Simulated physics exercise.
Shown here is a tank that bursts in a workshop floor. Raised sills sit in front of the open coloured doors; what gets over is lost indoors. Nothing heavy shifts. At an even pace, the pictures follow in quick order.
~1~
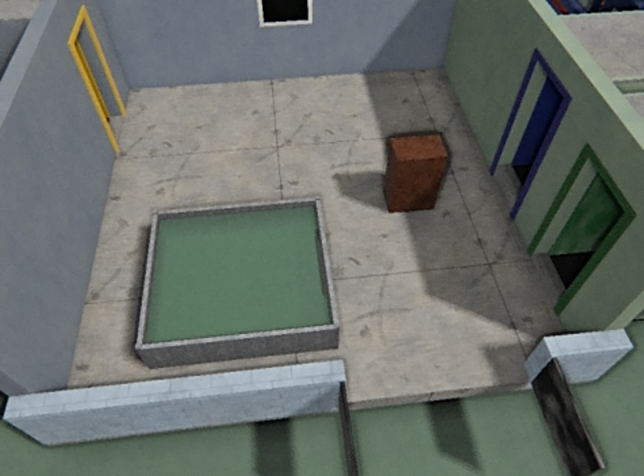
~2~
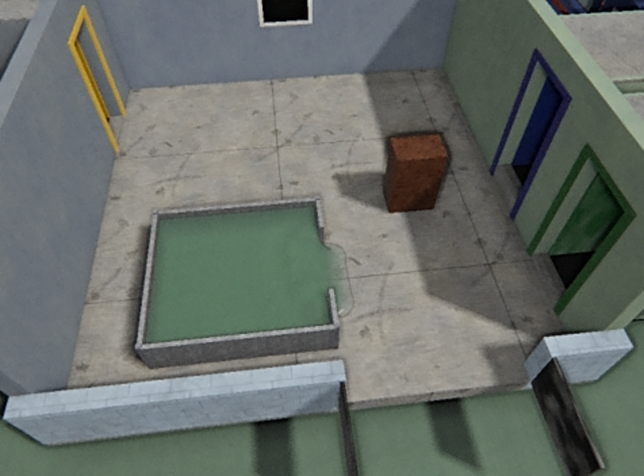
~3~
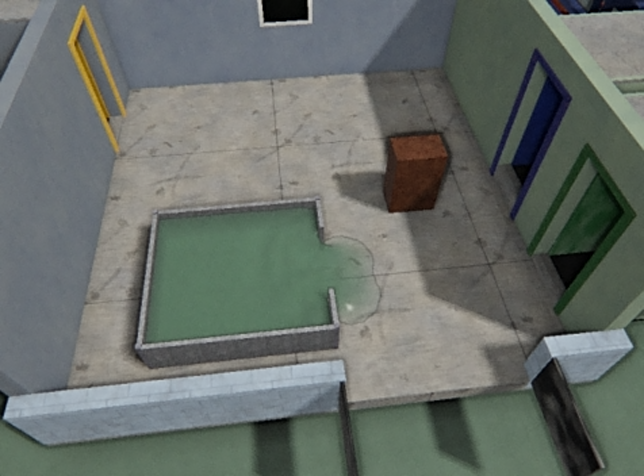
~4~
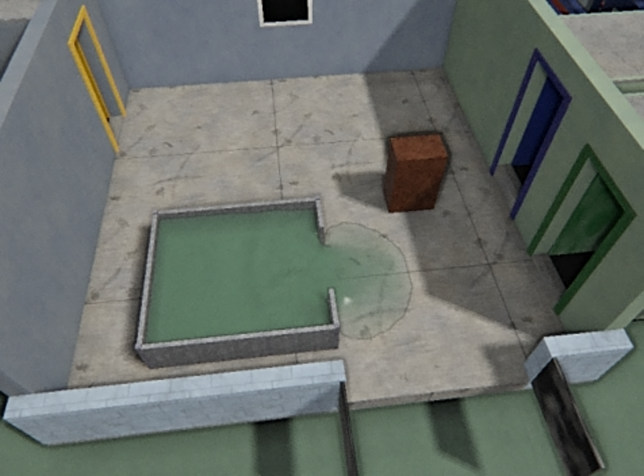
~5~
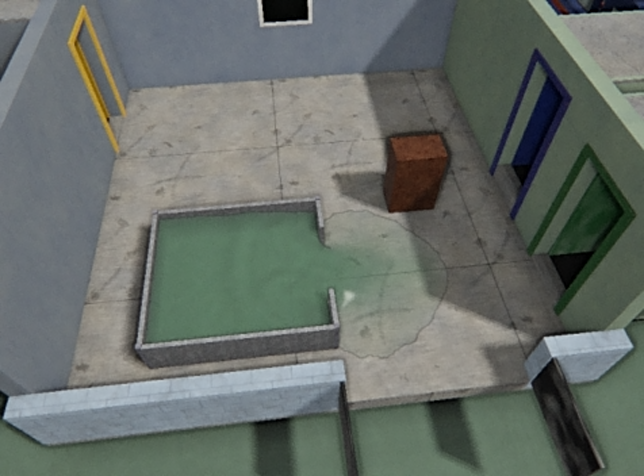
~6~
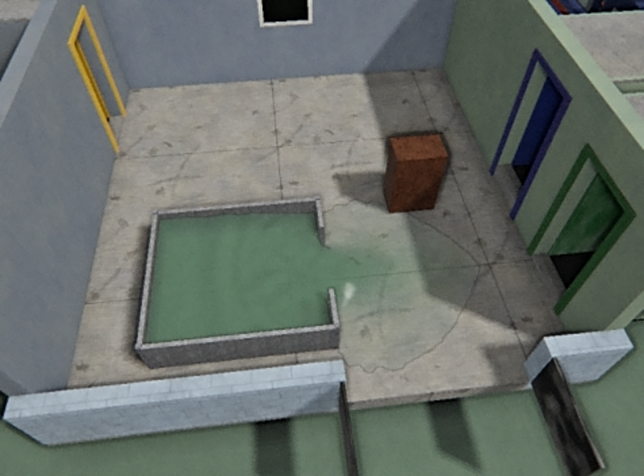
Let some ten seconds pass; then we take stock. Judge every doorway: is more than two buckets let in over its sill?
In order: I expect the green door to go past two buckets; I expect the yellow door to stop at two buckets or less; I expect the blue door to stop at two buckets or less.
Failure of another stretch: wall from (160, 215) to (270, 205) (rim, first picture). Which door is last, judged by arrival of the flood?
It would be the one in green.
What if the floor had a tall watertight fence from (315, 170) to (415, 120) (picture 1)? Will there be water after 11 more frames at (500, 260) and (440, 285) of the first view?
Result by location - first soaked, second soaked.
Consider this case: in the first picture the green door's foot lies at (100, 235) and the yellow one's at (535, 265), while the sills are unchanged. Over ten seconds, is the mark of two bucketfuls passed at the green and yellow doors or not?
Green: Falls short; yellow: Exceeds the limit.
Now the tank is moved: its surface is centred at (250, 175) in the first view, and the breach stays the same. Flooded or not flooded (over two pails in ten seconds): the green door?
One by one: The green one falls short.
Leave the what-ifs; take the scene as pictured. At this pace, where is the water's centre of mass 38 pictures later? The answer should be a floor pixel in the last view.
Centre point: Around (352, 238).
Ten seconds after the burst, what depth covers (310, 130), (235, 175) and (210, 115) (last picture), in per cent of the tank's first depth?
Approx. values, in order: 6 %, 2 %, 6 %.
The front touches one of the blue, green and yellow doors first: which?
Answer: The door marked green.
A moment on, water covers 20 % of the floor; the green door under two buckets in, the yellow door not reached, the blue door not reached.
Next, water covers 25 % of the floor; the green door over two buckets in, the yellow door not reached, the blue door wet at the sill, nothing in.
Then, water covers 35 % of the floor; the green door far over two buckets in, the yellow door not reached, the blue door wet at the sill, nothing in.
Later, water covers 50 % of the floor; the green door far over two buckets in, the yellow door not reached, the blue door wet at the sill, nothing in.
In the end, water covers 70 % of the floor; the green door far over two buckets in, the yellow door wet at the sill, nothing in, the blue door wet at the sill, nothing in.
